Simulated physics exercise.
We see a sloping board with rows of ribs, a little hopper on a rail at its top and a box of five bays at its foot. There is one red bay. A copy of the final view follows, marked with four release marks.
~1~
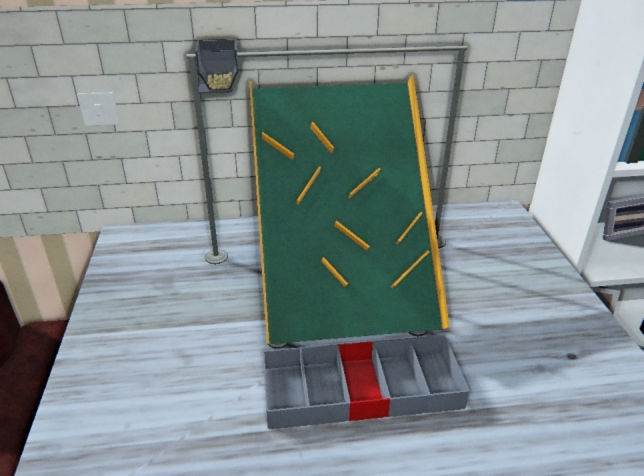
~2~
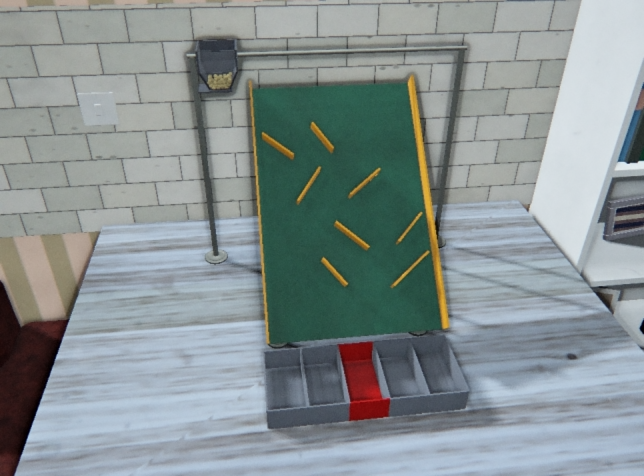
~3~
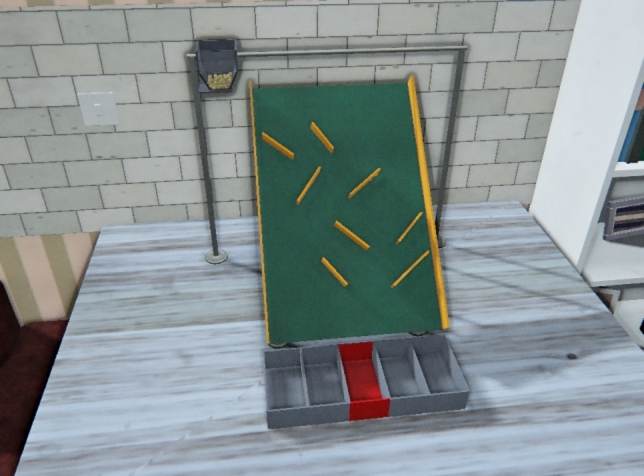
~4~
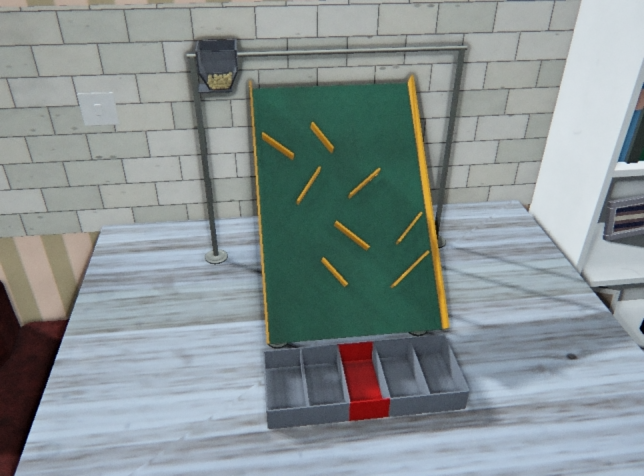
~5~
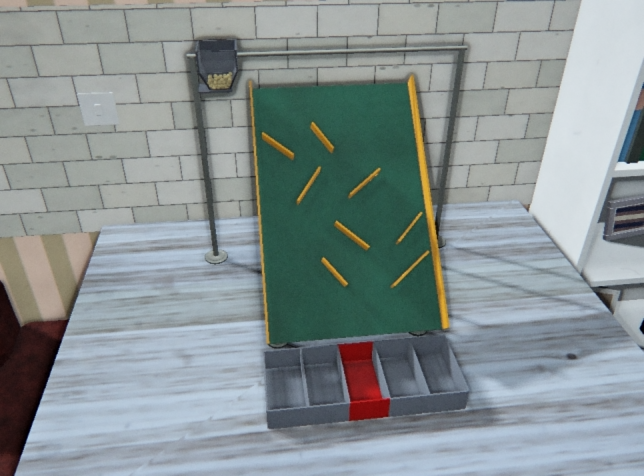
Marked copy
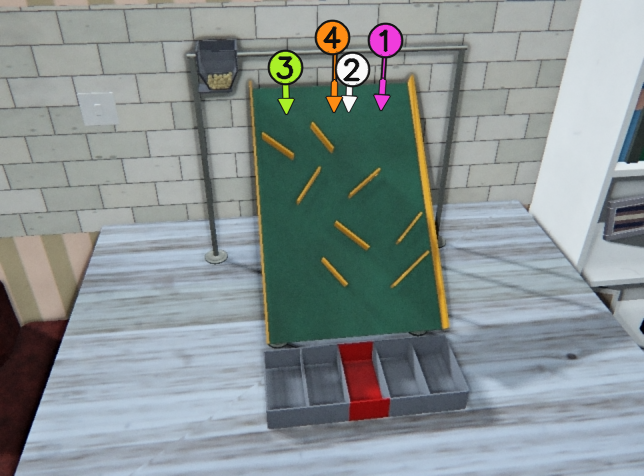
On a marble-patterned tabletop against a pale brick wall, a sloping green board with yellow ribs stands beneath a metal rail. A small dark hopper holding tan beans hangs at the rail's left end, and a grey box with a red middle bay sits below; nothing visibly moves throughout.
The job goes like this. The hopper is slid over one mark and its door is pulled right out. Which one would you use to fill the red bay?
Mark 1.
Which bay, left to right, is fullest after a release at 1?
The third.
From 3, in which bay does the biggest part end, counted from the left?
It is the first one.
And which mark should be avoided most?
It is 3.
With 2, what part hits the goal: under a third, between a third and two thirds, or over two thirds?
Mark 2 gives under a third.
On the marked copy, mark 1 meets the board at (381, 104); mark 2 meets the board at (348, 105); mark 3 meets the board at (286, 108); mark 4 meets the board at (334, 106).
With 1, about half in the red bay, about a third in other bays, a small part outside the box.
With 2, about a quarter in the red bay, about two thirds in other bays, a small part outside the box.
With 3, a small part in the red bay, nearly all in other bays.
With 4, a small part in the red bay, most in other bays, a small part outside the box.
